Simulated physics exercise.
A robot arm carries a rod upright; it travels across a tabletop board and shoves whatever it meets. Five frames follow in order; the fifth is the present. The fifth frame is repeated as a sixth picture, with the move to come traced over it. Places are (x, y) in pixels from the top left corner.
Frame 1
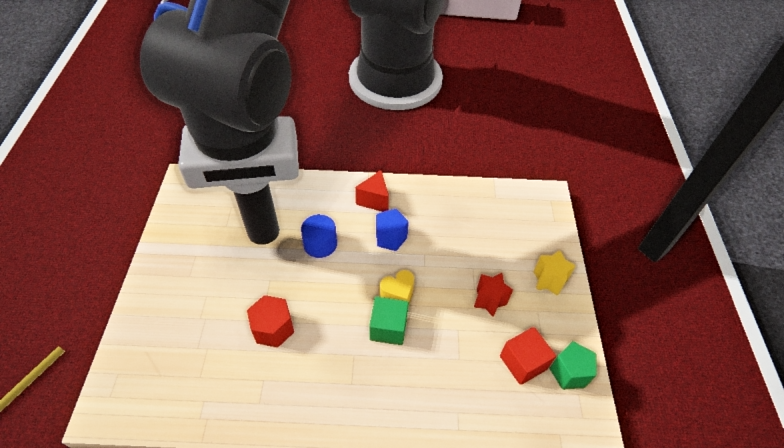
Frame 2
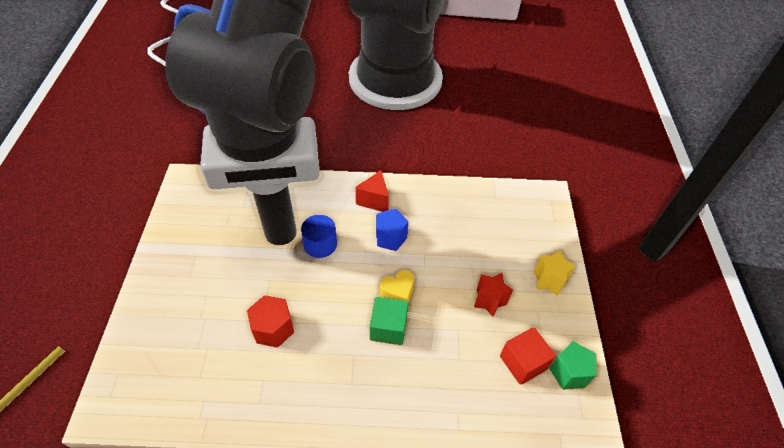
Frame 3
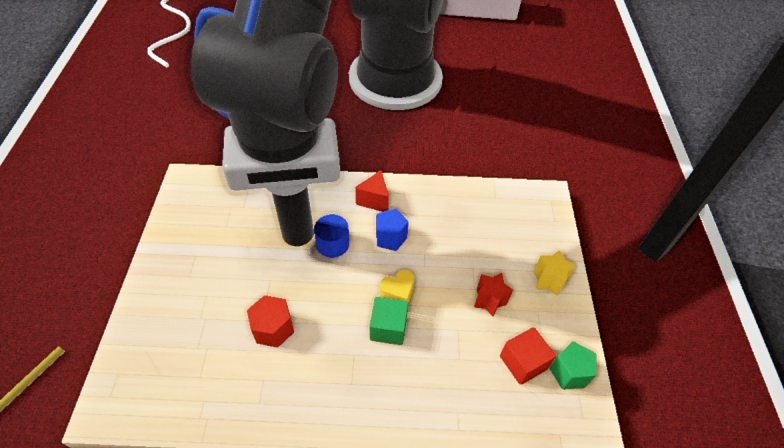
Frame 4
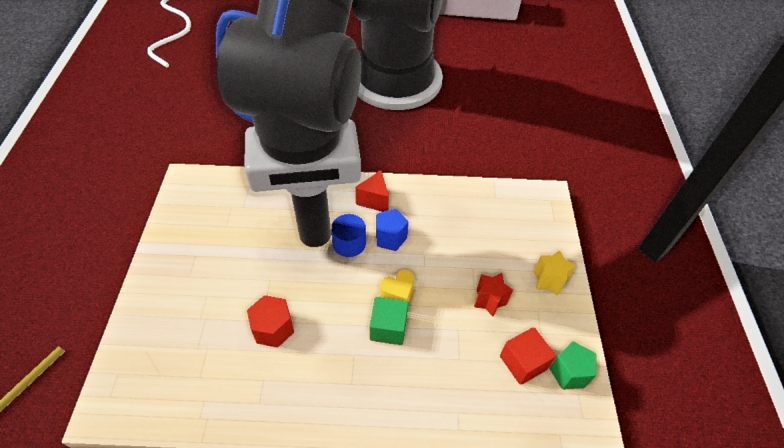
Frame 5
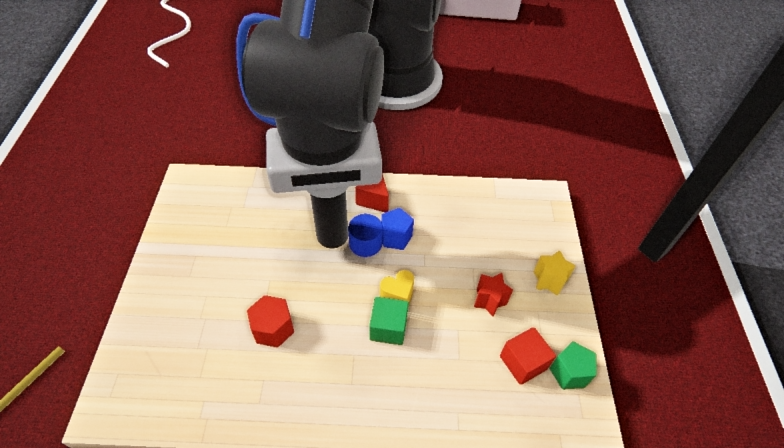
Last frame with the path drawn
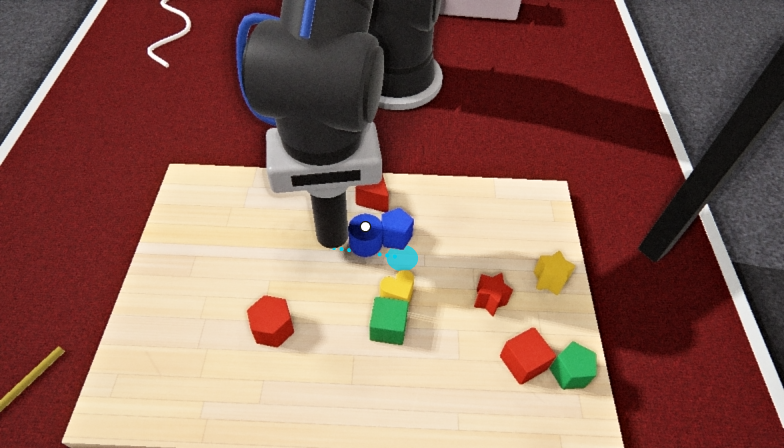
Robot arm's black rod moving right across a wooden board, pushing a blue circular block up against a blue pentagon.
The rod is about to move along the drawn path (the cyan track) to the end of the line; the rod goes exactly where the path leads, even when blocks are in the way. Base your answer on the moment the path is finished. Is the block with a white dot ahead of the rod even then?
I'd say yes.
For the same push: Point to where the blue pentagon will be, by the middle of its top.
When the path ends, it will be at (444, 204).
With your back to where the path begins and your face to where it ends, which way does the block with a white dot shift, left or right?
Shifted left.
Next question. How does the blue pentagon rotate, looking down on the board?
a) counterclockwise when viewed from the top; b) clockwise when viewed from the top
That would be a.
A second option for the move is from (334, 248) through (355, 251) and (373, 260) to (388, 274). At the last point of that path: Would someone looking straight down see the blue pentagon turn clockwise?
I'd say no.
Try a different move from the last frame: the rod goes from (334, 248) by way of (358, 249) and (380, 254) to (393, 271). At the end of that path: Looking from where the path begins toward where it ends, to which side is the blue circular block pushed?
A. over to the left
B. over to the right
My pick is A.
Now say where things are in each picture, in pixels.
The first picture shows lower end of the rod (264, 232), tops of blocks, blue circular block (318, 227), blue pentagon (391, 221), yellow heart block (399, 283).
The second picture shows rod (281, 233), blocks as before.
The third picture shows rod (298, 234), blue circular block (331, 227).
The fourth picture shows rod (315, 235), blue circular block (348, 227).
The fifth picture shows rod (333, 236), blue circular block (365, 227), blue pentagon (397, 221), yellow heart block (399, 283).
The drawn path runs straight from (334, 248) to (402, 258); the dot is on the blue circular block.
On the path given first. Halfway along, rod (368, 241); blue circular block (400, 228); blue pentagon (426, 214), turned 25° anticlockwise.
At the end, rod (403, 246); blue circular block (431, 226); blue pentagon (444, 204), turned 50° anticlockwise; yellow heart block not moved.
